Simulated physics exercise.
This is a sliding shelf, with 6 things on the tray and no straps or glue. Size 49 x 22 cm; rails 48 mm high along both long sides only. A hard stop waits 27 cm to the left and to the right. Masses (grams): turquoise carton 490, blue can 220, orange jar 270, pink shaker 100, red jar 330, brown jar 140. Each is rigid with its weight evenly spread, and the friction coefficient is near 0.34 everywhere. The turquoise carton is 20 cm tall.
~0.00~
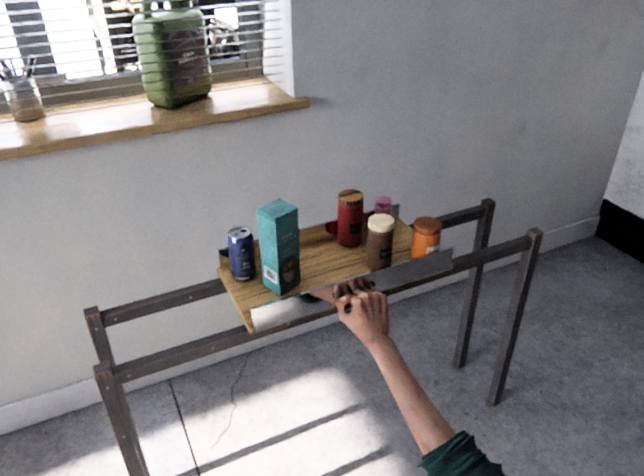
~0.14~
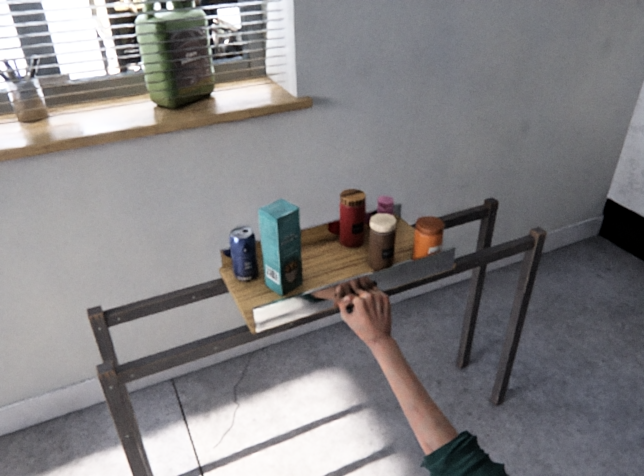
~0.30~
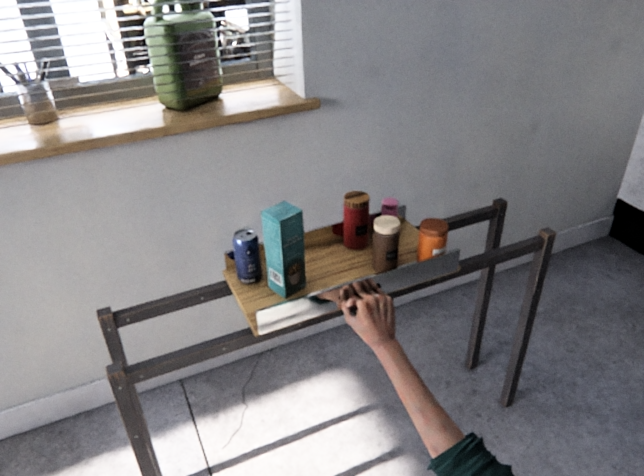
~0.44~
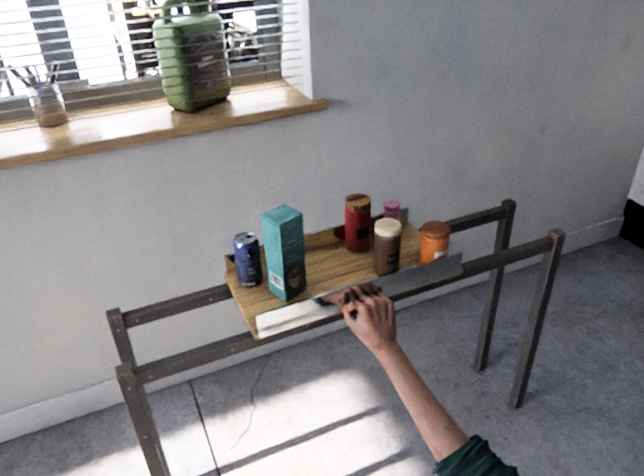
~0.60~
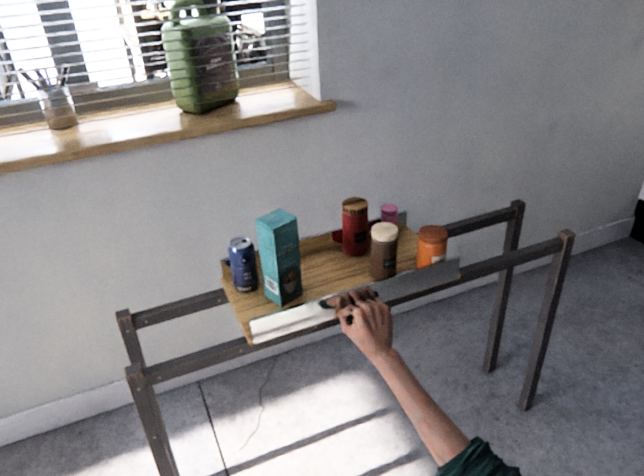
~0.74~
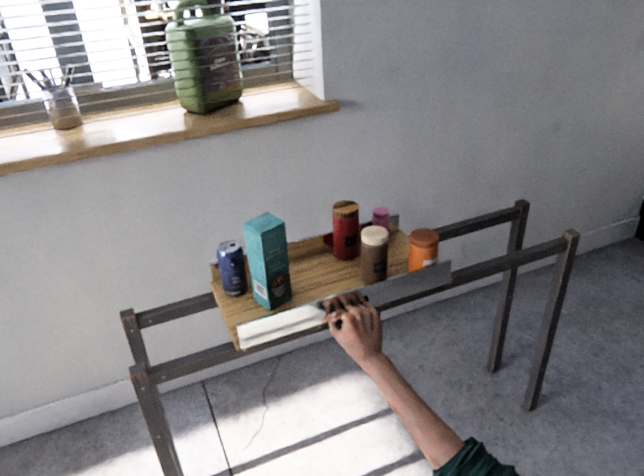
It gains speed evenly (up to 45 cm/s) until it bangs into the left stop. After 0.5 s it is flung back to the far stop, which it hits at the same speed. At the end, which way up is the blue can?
The blue can stays upright.
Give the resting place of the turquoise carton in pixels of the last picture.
Around (419, 221).
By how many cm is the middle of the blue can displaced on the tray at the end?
About 0 cm.
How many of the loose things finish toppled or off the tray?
0 of them.
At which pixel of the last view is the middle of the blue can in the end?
At about (380, 229).
Around 1.24 s, tray has slid 27 cm left.
Around 2.24 s, tray has slid 25 cm left; blue can shifted 2 cm near (150, 291); turquoise carton shifted 3 cm; orange jar shifted 2 cm.
Around 3.74 s, tray has slid 11 cm right; blue can shifted 2 cm near (308, 248); turquoise carton shifted 3 cm; orange jar shifted 2 cm.
Around 4.24 s, tray has slid 27 cm right.
Finally (4.7 s), all 6 still in place (within 5 cm). In the last view, blue can near (380, 229).
